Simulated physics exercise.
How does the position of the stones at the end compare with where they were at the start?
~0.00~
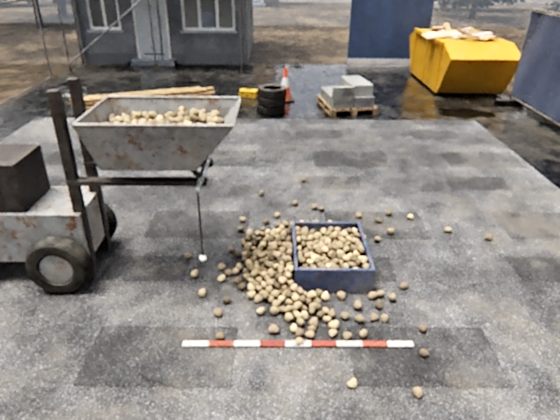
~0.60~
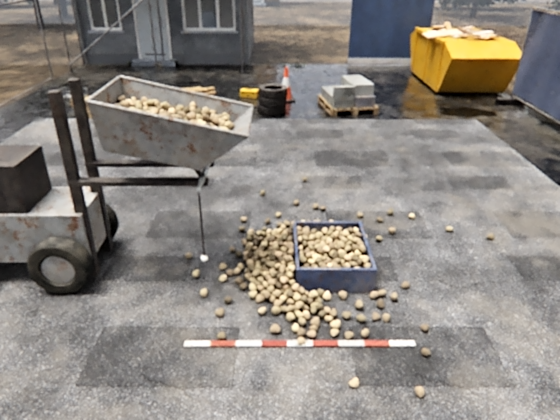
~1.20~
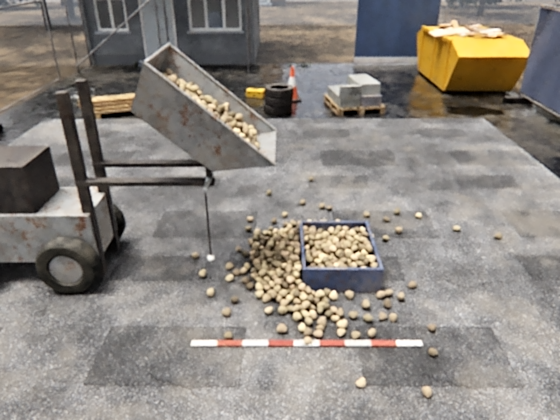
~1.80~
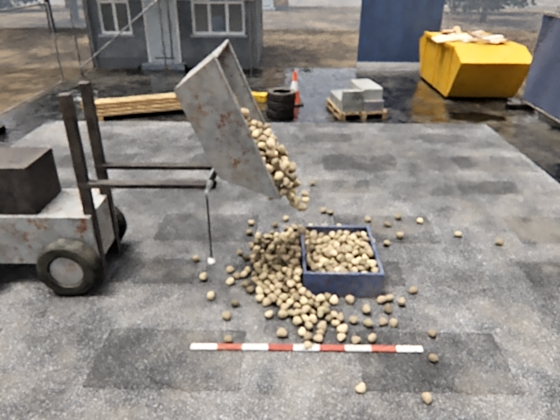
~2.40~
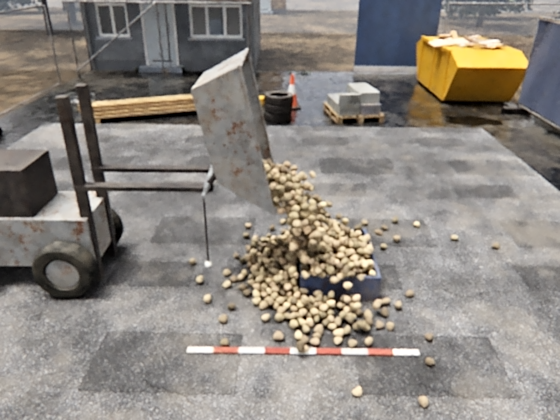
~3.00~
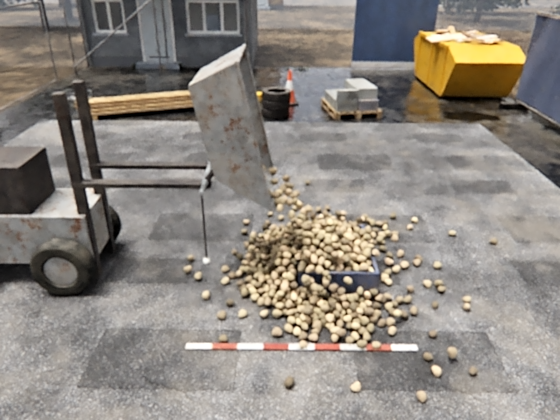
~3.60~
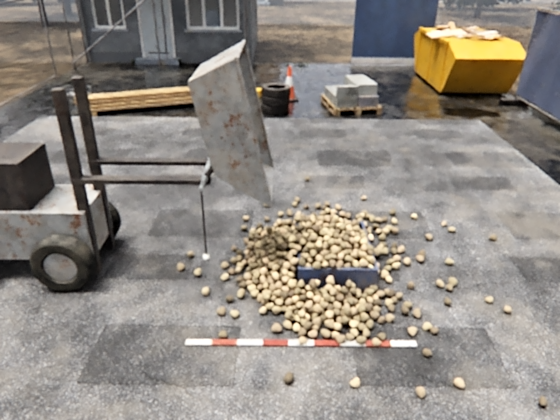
At the start, some of the stones were up in the skip on the left and the rest lay in and around the blue bin. By the end they were all lower and farther right overall, in a wider heap over and around the bin with strays scattered beyond it.
